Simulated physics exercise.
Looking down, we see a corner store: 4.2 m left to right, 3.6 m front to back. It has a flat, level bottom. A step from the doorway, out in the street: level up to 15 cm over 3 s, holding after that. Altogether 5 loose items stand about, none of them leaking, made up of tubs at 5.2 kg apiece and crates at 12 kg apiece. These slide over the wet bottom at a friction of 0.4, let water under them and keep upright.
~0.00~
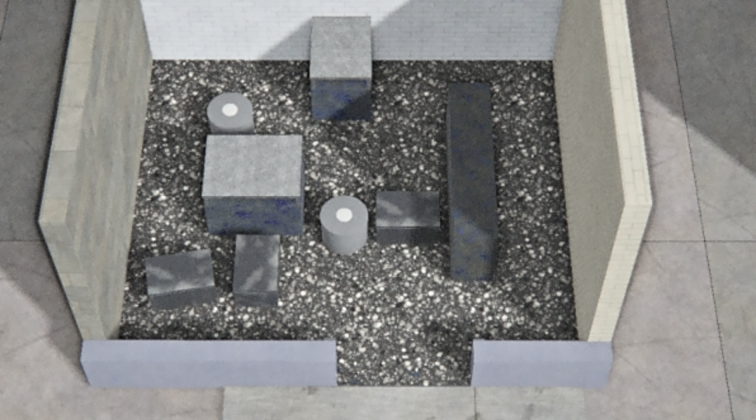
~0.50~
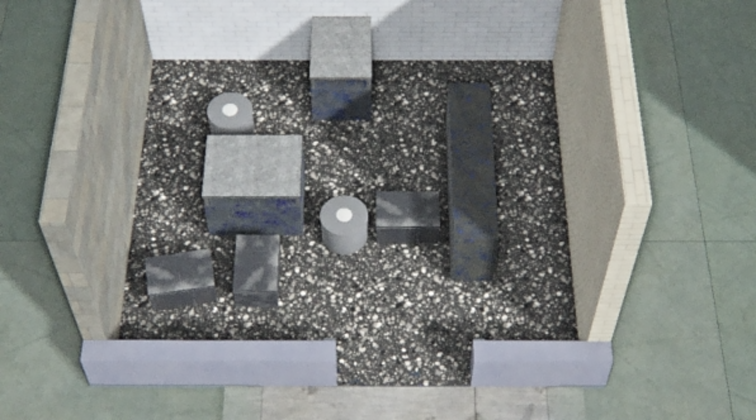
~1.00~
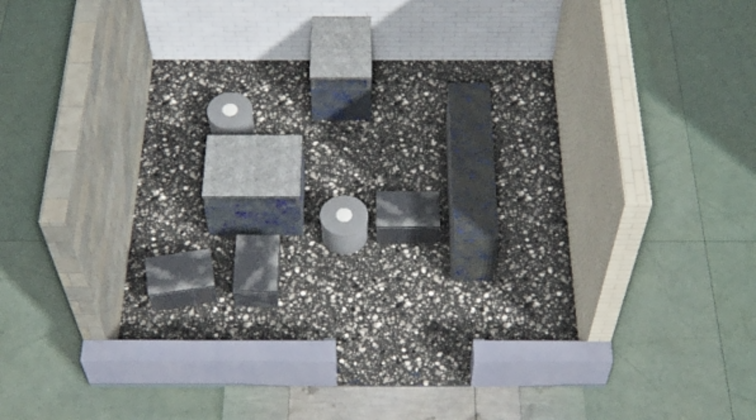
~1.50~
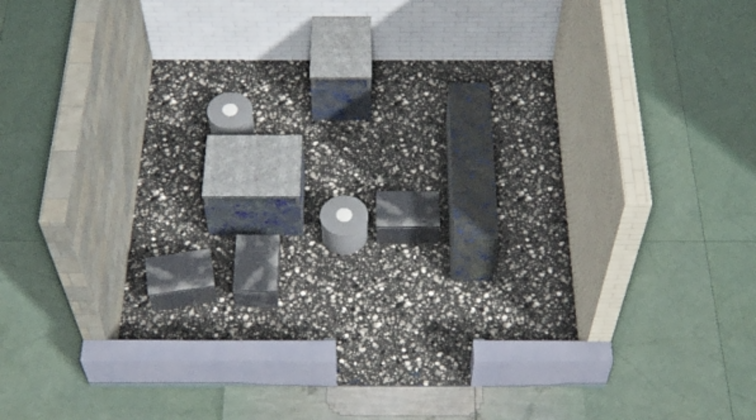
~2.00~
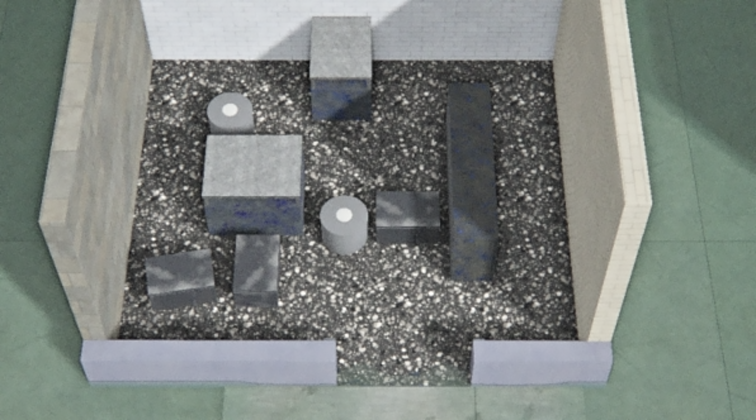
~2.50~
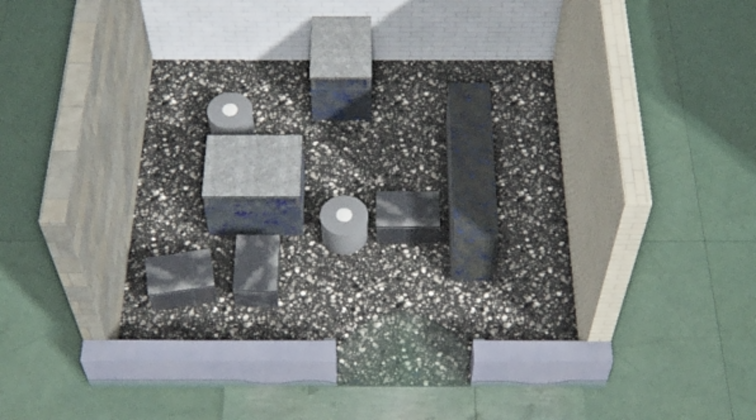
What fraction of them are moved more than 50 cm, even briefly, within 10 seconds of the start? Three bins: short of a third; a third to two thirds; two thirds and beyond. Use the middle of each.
It's going to be somewhere in the middle, I reckon.
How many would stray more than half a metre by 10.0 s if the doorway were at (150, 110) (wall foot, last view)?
In that case 2 of them.
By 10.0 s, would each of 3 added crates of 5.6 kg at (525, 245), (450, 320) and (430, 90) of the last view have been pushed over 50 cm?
So the first ends up below the threshold, the second past the threshold, the third past the threshold.
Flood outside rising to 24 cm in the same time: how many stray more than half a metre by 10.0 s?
That would make 3 of them.
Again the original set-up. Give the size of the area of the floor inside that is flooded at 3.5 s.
My estimate is roughly 2.0 m2.
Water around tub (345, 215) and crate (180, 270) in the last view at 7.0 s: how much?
3 and 1 cm.
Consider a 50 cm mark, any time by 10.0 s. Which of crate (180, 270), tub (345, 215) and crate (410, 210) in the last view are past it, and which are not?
First not as far, then farther, then farther.
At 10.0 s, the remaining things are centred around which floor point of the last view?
The centre sits near (266, 212).
After 3.5 s 0 of 5 are over 50 cm from their spots; 0 afloat.
After 4.5 s 2 of 5 are over 50 cm from their spots; 0 afloat.
After 7.0 s 2 of 5 are over 50 cm from their spots; 1 afloat.
After 10.0 s 3 of 5 are over 50 cm from their spots, and 3 have been at some point; 3 afloat.
